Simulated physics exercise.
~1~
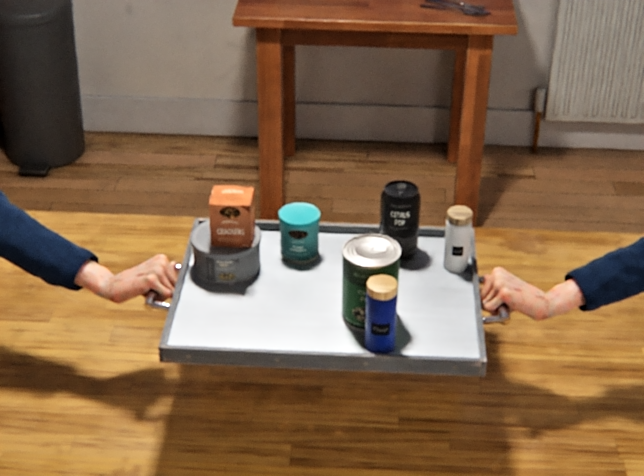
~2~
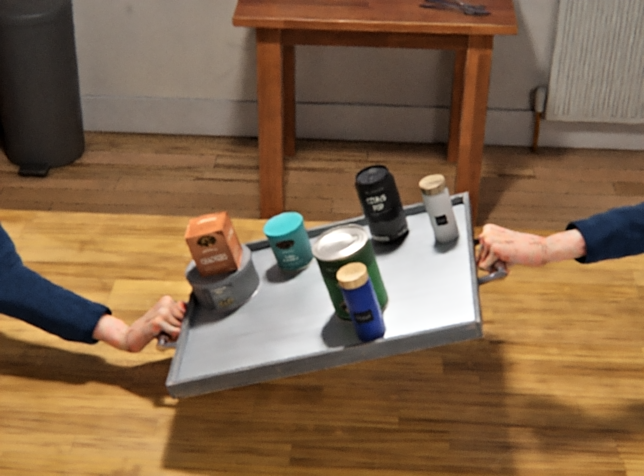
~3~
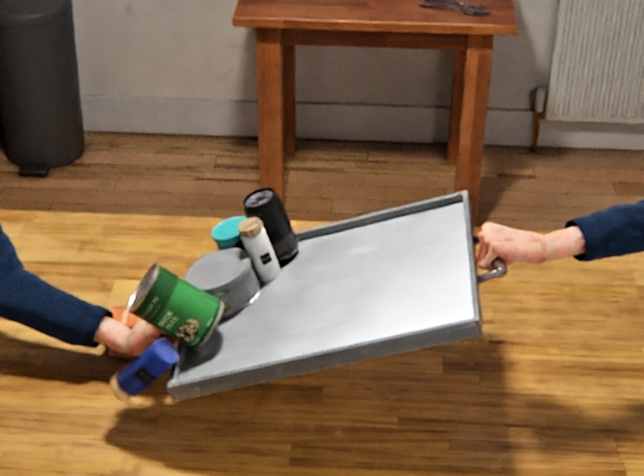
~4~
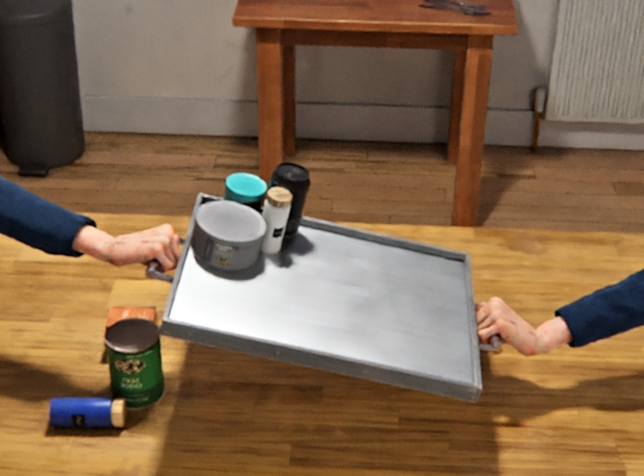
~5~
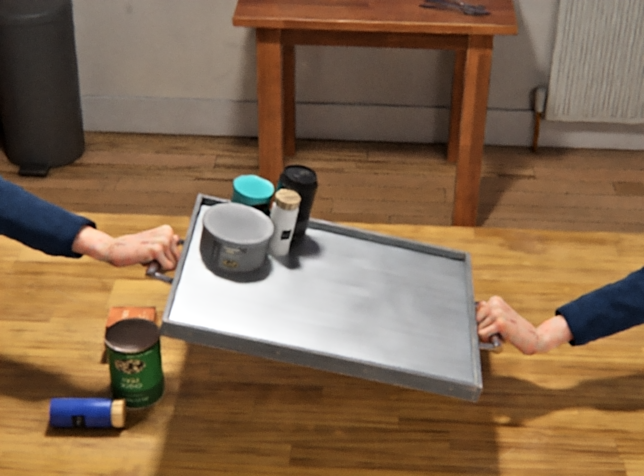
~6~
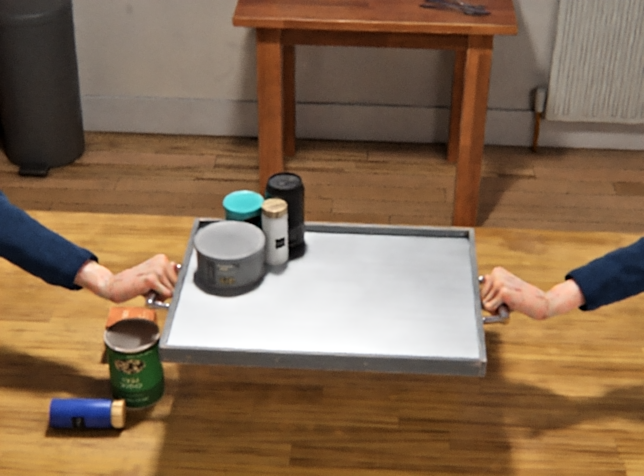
At the start, two hands hold a level tray above a wooden surface, carrying a grey tub with an orange carton on top, a turquoise tin, a green tin, a black can, and blue and white shakers. The hands tip the tray down to the left, and the items lean and slide that way. The orange carton, green tin and blue shaker go over the left edge. The tray then tilts down to the right and returns to level. The tub, turquoise tin, black can and white shaker end upright, grouped at the left, while the fallen three lie below.
